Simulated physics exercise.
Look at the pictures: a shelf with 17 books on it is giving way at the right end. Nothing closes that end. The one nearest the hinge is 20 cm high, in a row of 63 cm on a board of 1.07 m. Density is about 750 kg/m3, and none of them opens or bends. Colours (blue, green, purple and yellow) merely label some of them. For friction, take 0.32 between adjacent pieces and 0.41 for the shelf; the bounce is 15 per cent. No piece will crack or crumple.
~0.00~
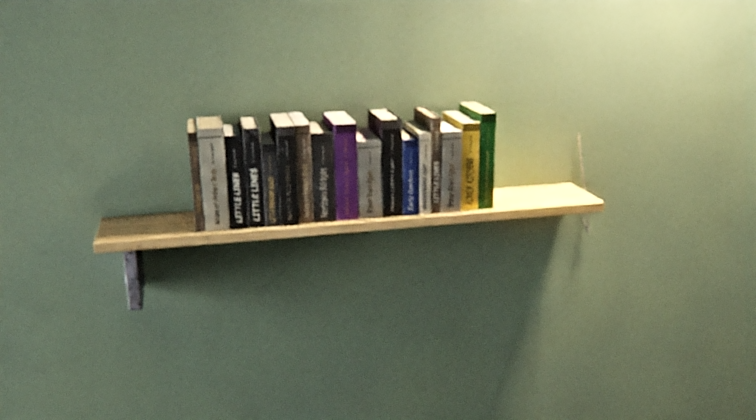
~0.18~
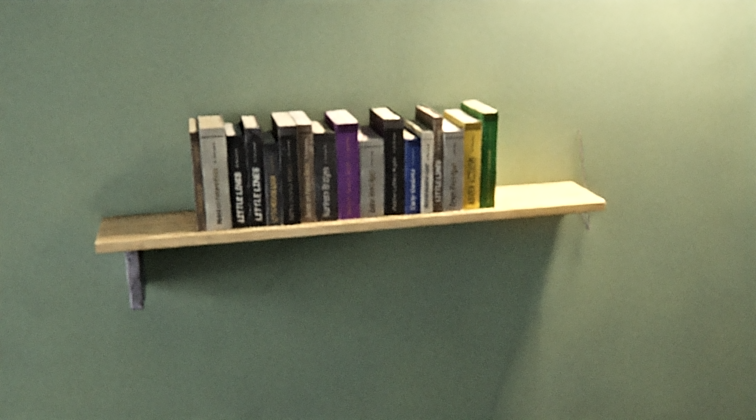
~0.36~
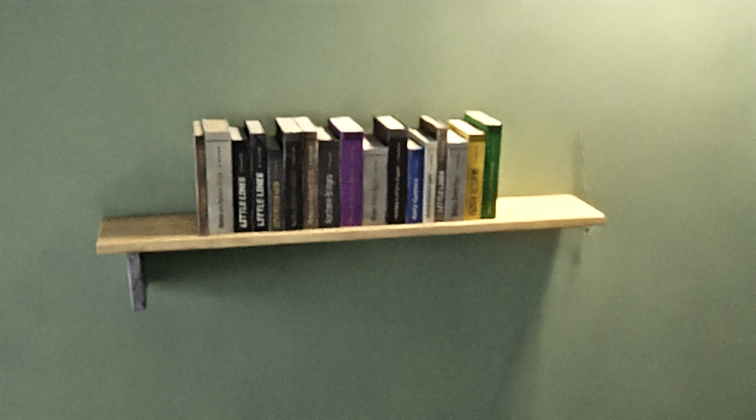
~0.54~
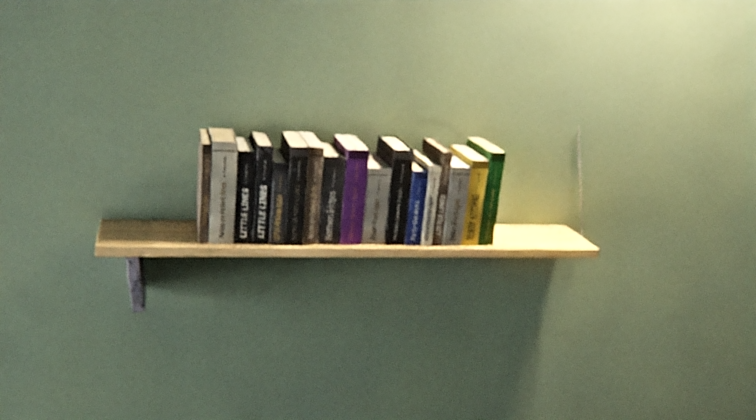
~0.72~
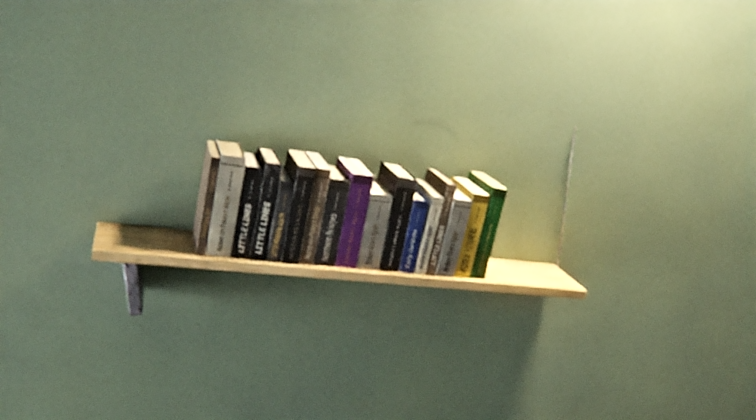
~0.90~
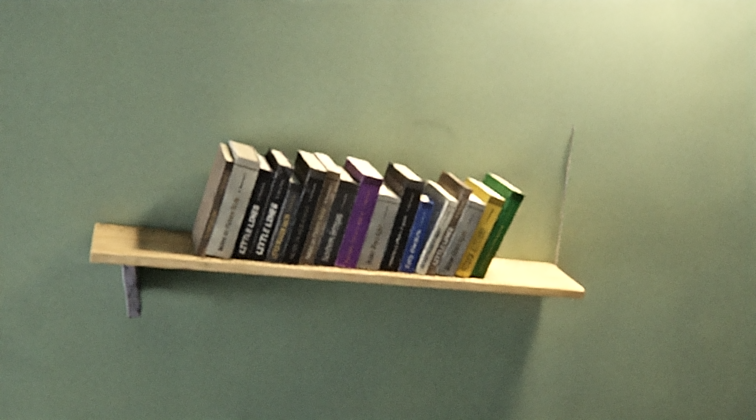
Wooden wall shelf sinking at its right end, the row of upright books on it then leaning over to the right.
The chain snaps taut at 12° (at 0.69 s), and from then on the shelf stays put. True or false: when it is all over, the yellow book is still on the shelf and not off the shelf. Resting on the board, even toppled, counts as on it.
True.
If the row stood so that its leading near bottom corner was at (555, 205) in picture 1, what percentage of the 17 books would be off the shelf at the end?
With that placement, 20 in a hundred.
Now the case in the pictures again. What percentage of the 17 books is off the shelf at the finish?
0%.
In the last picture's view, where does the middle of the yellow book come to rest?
Somewhere close to (533, 248), I'd say.
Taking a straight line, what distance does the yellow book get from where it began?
Around 30 cm, start to finish.
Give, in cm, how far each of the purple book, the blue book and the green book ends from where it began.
Net displacement: Purple = 10 cm, blue = 20 cm, green = 40 cm.
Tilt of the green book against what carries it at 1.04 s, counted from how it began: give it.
Near 40 degrees from how it began.
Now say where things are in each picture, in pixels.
In the first frame (places mark the middle of the side facing us; the camera moves round a little; leans and shifts are taken against what carries them), shelf's free end (592, 208) slope 0°; yellow book (470, 167); green book (487, 162); purple book (346, 173); nothing disturbed.
The second frame shows shelf's free end (593, 207) slope 0°; yellow book (472, 167).
The third frame shows shelf's free end (593, 221) slope 2°; yellow book (475, 178).
The fourth frame shows shelf's free end (587, 254) slope 7°; yellow book (475, 204).
The fifth frame shows shelf's free end (575, 294) slope 12°; yellow book (472, 237).
The sixth frame shows shelf's free end (574, 294) slope 12°; yellow book (480, 237) leaning 13°; green book (498, 235) leaning 15°; purple book (359, 223) leaning 7°; 17 disturbed, none off the shelf.
After 0.96 s, none of the 17 books off the shelf, 17 disturbed; yellow book leaning 23°; green book leaning 24°.
After 1.04 s, none of the 17 books off the shelf, 17 disturbed; yellow book leaning 35°; green book leaning 40°.
After 1.16 s, none of the 17 books off the shelf, 17 disturbed; yellow book on its side; green book on its side.
After 1.34 s, none of the 17 books off the shelf, 17 disturbed; yellow book leaning 62°; green book on its side.
At rest (1.8 s), none of the 17 books off the shelf, 17 disturbed; yellow book leaning 62°; green book on its side; blue book leaning 47°. As the last picture would show them, middles, yellow book near (533, 248), green book near (563, 269).
